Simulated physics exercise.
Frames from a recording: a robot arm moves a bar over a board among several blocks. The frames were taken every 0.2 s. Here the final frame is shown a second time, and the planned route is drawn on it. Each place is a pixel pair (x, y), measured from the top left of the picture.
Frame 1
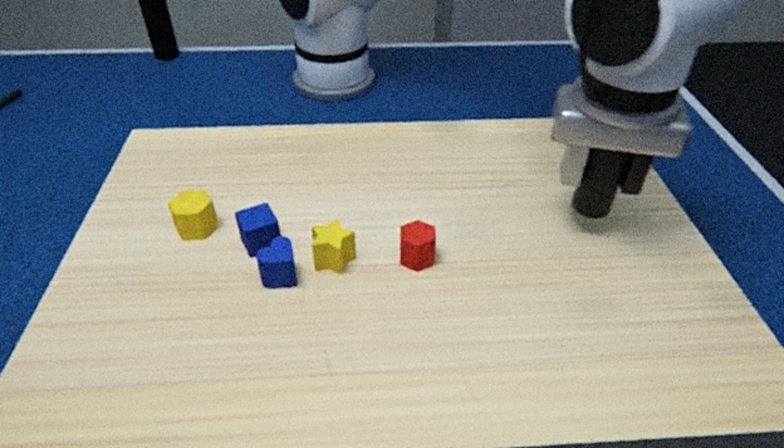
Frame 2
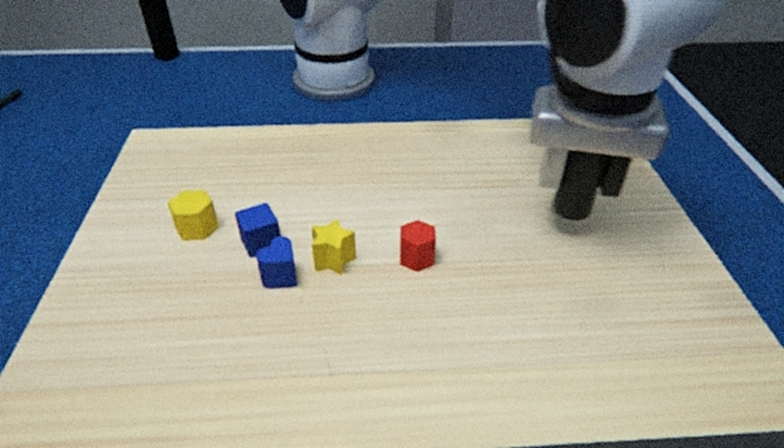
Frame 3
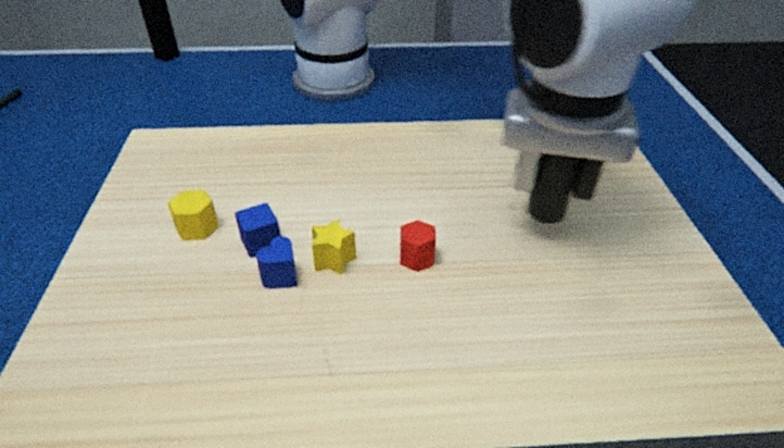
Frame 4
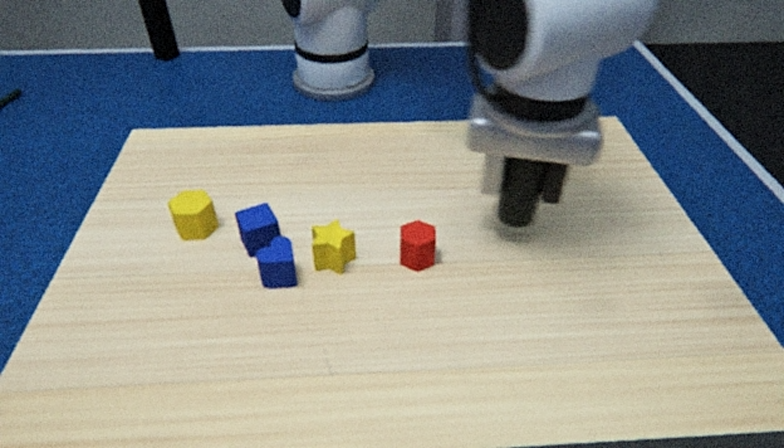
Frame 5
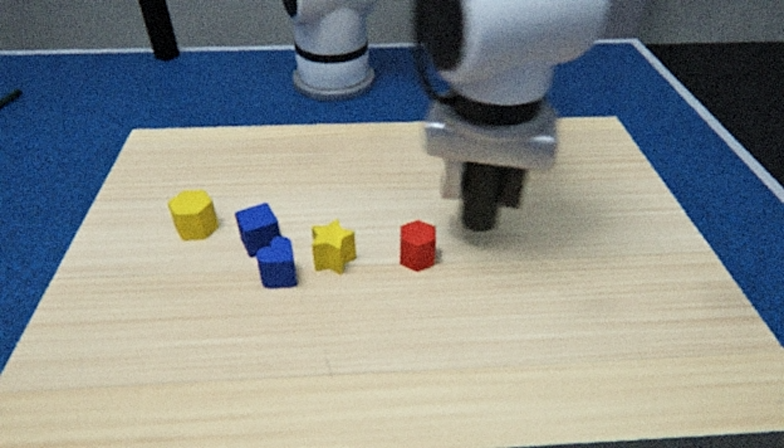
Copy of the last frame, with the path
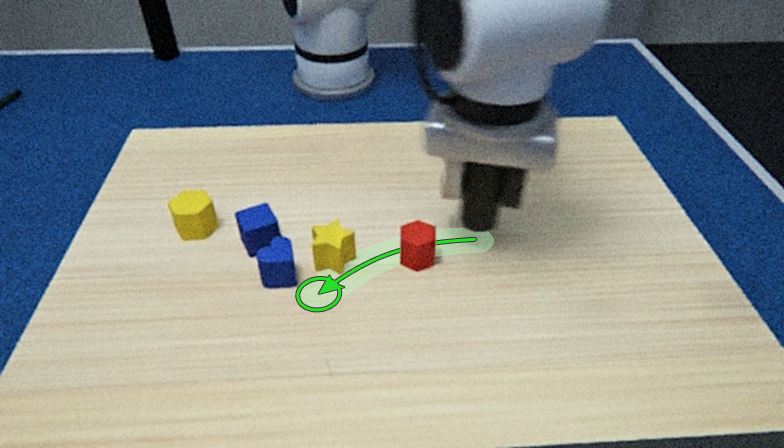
Robot arm moving a dark bar leftward over a wooden board, while the yellow, blue and red blocks stay still.
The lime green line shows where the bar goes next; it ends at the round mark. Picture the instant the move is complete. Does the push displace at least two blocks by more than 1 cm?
Yes, I think so.
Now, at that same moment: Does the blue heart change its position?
Final answer: Yes.
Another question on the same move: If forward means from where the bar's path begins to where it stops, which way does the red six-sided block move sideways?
Taking start-to-end as forward, the block's sideways shift goes to the left.
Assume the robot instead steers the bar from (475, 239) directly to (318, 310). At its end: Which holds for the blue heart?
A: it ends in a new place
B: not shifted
A - it ends in a new place.
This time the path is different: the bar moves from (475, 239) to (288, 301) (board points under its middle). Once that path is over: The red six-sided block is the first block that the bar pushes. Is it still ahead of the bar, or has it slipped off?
Still being pushed.
The line goes from (475, 239) through (419, 246) and (367, 263) to (319, 294).
The first path, step by step. One third of the way, bar (418, 227); red six-sided block (399, 241).
Two thirds of the way, bar (366, 244); yellow star block (321, 234); red six-sided block (368, 265), turned 45° anticlockwise.
At the end, bar (316, 274); blue square block unmoved; blue heart (260, 252); yellow star block (296, 239), turned 75° clockwise; red six-sided block (364, 274), turned 75° anticlockwise.
